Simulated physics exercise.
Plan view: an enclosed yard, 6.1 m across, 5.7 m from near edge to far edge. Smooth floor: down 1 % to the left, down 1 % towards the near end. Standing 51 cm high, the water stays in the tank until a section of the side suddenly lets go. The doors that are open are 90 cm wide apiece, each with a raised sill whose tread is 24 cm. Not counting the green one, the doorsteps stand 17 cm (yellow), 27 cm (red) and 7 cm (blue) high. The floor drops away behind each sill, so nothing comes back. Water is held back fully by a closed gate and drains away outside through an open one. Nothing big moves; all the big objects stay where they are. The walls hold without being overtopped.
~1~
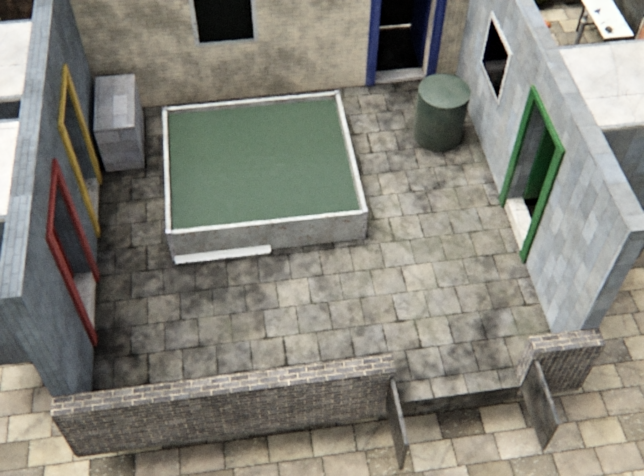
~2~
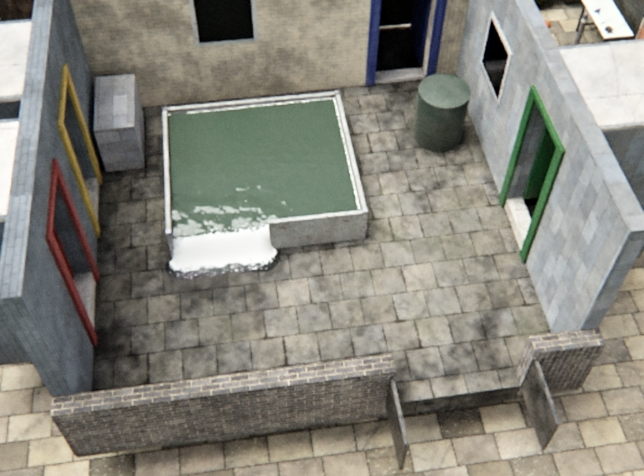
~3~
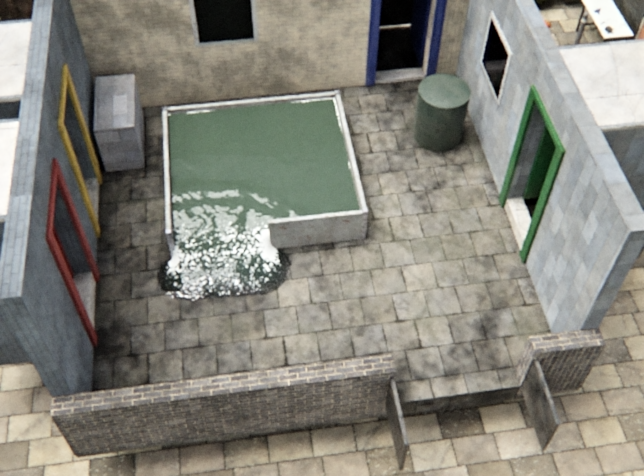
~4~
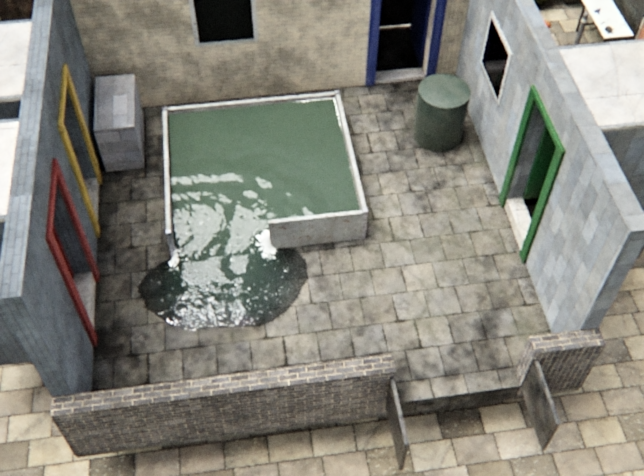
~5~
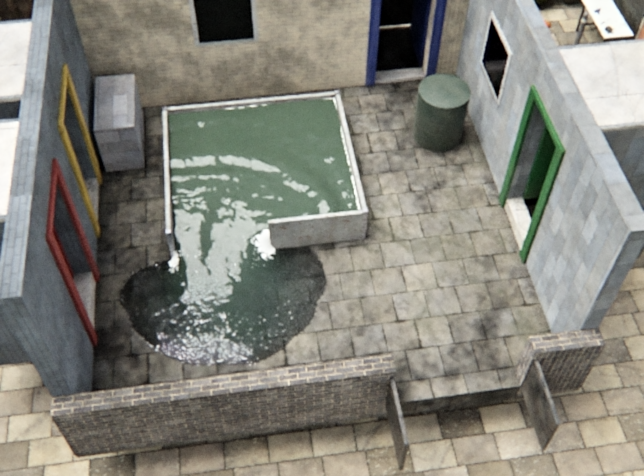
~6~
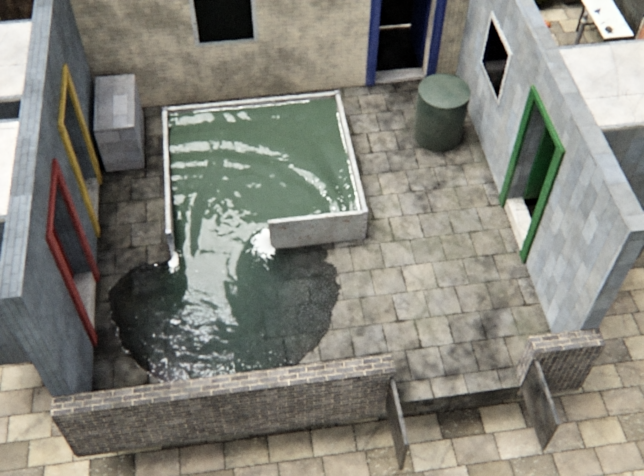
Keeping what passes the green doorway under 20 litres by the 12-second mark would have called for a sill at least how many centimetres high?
It would have called for about 7 cm.
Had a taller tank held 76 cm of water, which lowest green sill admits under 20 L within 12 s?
Some 12.5 cm.
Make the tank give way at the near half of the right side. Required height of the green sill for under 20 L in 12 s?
Some 23 cm.
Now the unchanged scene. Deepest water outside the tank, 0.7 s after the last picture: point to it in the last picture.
Near pixel (199, 261).
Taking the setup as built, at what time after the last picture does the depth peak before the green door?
4.5 s.
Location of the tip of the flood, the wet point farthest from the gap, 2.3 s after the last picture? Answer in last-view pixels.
The tip of the flood lies near (552, 364).
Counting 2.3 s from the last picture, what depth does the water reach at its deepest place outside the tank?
Max depth: Around 36 cm.
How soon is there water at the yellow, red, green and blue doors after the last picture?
Reading them off: Yellow 2.8 s, then red 0.3 s, then green 3.2 s, then blue 6.0 s.
Then, 0.7 s after the last picture water covers 25 % of the floor, deepest (35 cm) near (199, 261); it has not reached the green door.
Then, 2.3 s after the last picture water covers 45 % of the floor, deepest (36 cm) near (92, 426); it has not reached the green door.
Then, 11.3 s after the last picture water covers 95 % of the floor, deepest (15 cm) near (92, 426); 8 cm at the green door, 0 litres in over its 20 cm sill.
At the green door as built, the water peaked near 11 cm, 4.7 s after the last picture.
Run again over the same 12 s with other heights there, 32 litres in over 6 cm, 9 litres over 8 cm. The limit of 20 litres is kept from about 7 cm up.
